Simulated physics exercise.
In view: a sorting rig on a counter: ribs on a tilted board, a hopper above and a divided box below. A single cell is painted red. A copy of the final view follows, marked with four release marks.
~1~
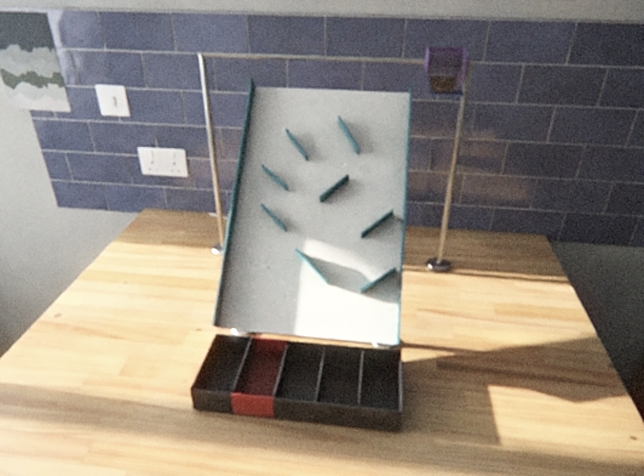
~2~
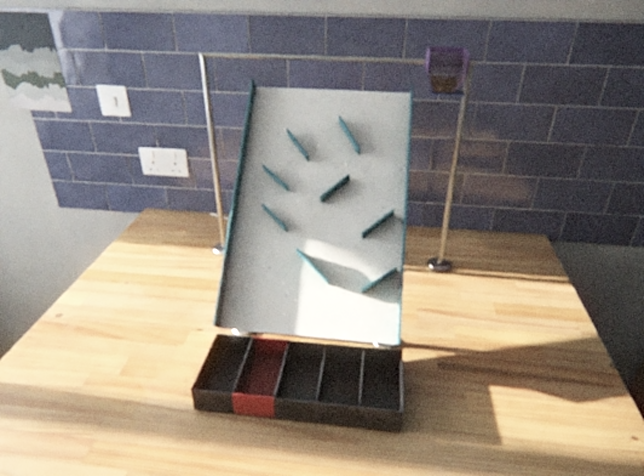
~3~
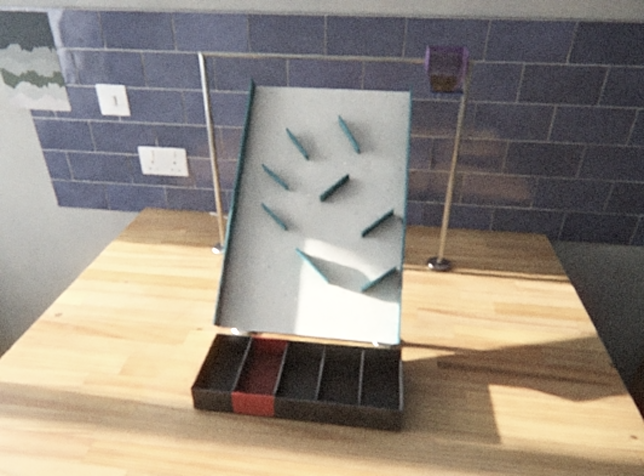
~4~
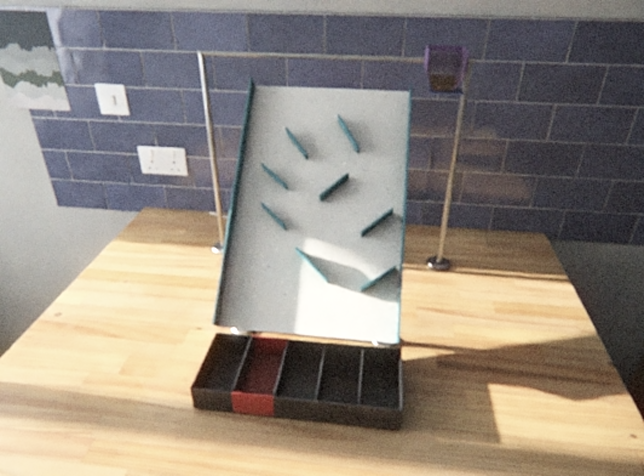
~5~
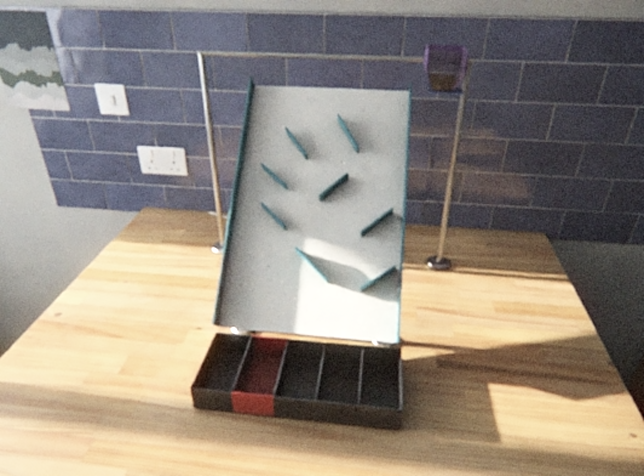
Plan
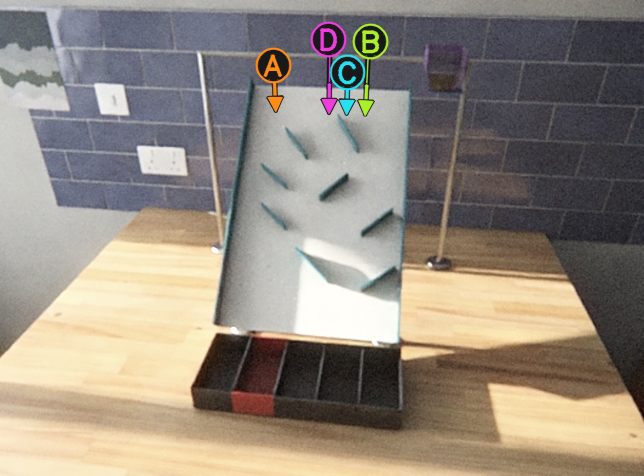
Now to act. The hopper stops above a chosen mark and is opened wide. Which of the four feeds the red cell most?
D.
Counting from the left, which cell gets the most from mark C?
It is the fourth one.
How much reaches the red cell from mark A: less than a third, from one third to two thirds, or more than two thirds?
Mark A gives less than a third.
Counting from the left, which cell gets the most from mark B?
The fourth from the left.
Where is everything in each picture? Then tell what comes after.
In the first picture, hopper near (443, 84), allspice berries, door shut.
In the second picture, ribs (287, 128) to (307, 155), (339, 116) to (359, 148), (262, 165) to (286, 186).
In the third picture, ribs (320, 197) to (349, 173), (262, 203) to (285, 227), (362, 233) to (394, 209).
In the fourth picture, ribs (296, 248) to (327, 280), (361, 289) to (396, 266).
In the fifth picture, red cell near (253, 403), number 2 of 5 from the left.
On the marked copy, mark A meets the board at (275, 106); mark B meets the board at (365, 110); mark C meets the board at (346, 109); mark D meets the board at (329, 108).
Choosing A, a small share in the red cell, the bulk in other cells, a small share outside the box.
Choosing B, none at all in the red cell, all but a few in other cells, only a few held on the board.
Choosing C, a small share in the red cell, the bulk in other cells, only a few outside the box.
Choosing D, close to half in the red cell, close to half in other cells, only a few outside the box.
